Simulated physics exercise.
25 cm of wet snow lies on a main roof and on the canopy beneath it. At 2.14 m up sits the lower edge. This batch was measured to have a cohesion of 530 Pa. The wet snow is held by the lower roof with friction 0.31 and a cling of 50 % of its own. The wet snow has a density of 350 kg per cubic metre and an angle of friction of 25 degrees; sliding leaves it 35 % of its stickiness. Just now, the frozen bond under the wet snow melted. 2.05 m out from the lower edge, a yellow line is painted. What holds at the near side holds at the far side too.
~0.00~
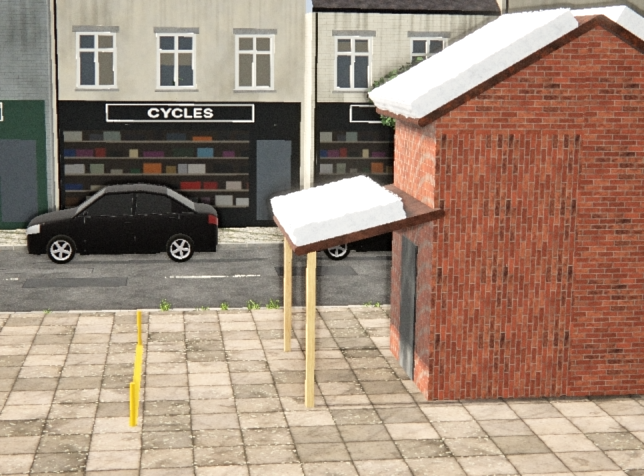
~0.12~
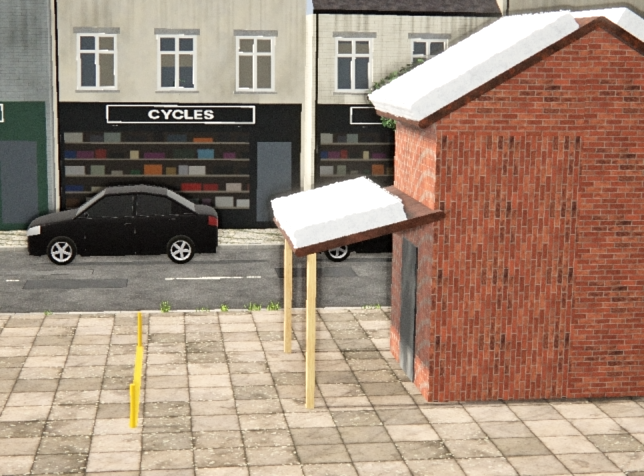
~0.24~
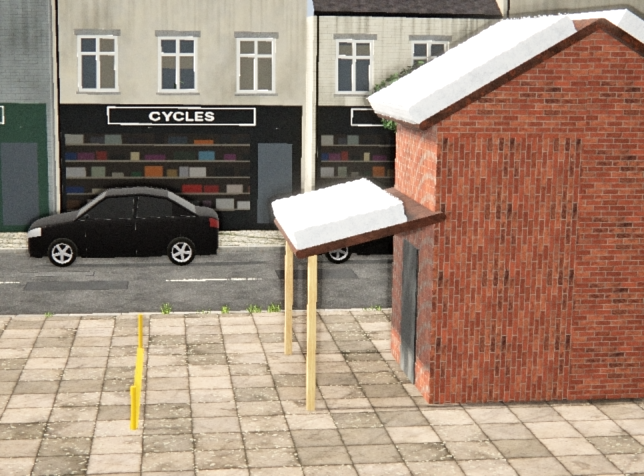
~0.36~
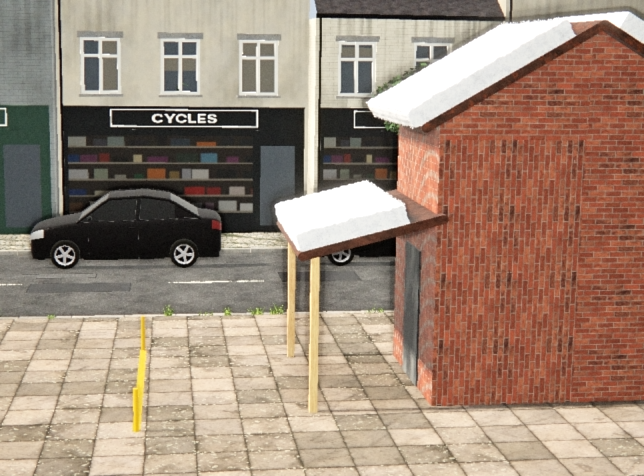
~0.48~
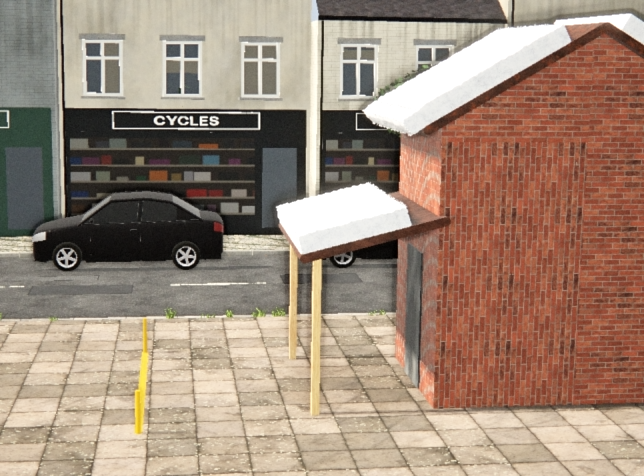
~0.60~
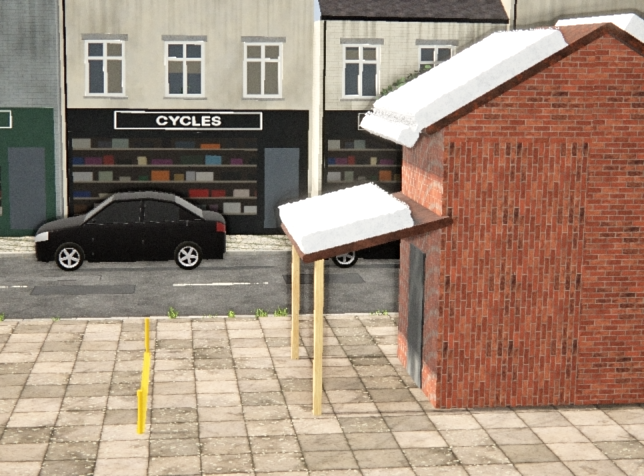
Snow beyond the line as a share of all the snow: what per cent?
The share beyond the line comes to about 21 %.
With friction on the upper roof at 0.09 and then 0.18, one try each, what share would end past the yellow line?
Respectively 35 percent and 30 percent.
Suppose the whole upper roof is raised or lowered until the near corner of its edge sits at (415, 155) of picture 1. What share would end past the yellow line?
5 %.
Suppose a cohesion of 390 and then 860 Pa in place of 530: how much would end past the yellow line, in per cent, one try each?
Respectively, close to 25 % and close to 4 %.
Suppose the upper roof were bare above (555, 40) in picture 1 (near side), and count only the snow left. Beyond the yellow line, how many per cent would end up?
I'd put it at around 12 percent.
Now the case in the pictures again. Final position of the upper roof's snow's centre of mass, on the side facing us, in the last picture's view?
I'd place it around (200, 365).
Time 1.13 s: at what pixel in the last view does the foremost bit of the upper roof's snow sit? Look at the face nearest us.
Near (349, 217).
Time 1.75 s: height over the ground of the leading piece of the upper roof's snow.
Roughly 2.2 m.
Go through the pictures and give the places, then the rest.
Foremost bit of the wet snow at (416, 116), in the first frame.
Foremost bit of the wet snow at (417, 100), its middle shifted 1.1 cm, in the second frame.
Foremost bit of the wet snow at (415, 103), its middle shifted 4.5 cm, 2 % of it past the upper edge, in one piece, in the third frame.
Foremost bit of the wet snow at (413, 123), its middle shifted 10 cm, 4 % of it past the upper edge, in one piece, in the fourth frame.
Foremost bit of the wet snow at (409, 119), its middle shifted 19 cm, 8 % of it past the upper edge, cracking, in the fifth frame.
Foremost bit of the wet snow at (402, 132), its middle shifted 30 cm, 12 % of it past the upper edge, cracking, in the sixth frame.
After 1.13 s, none is below the lower edge and 0 % is past the line.
After 1.75 s, none is below the lower edge and 0 % is past the line.
After 2.38 s, 53 % is below the lower edge and 0 % is past the line.
After 3.00 s, 66 % is below the lower edge and 21 % is past the line.
After 3.40 s, 66 % is below the lower edge and 21 % is past the line.
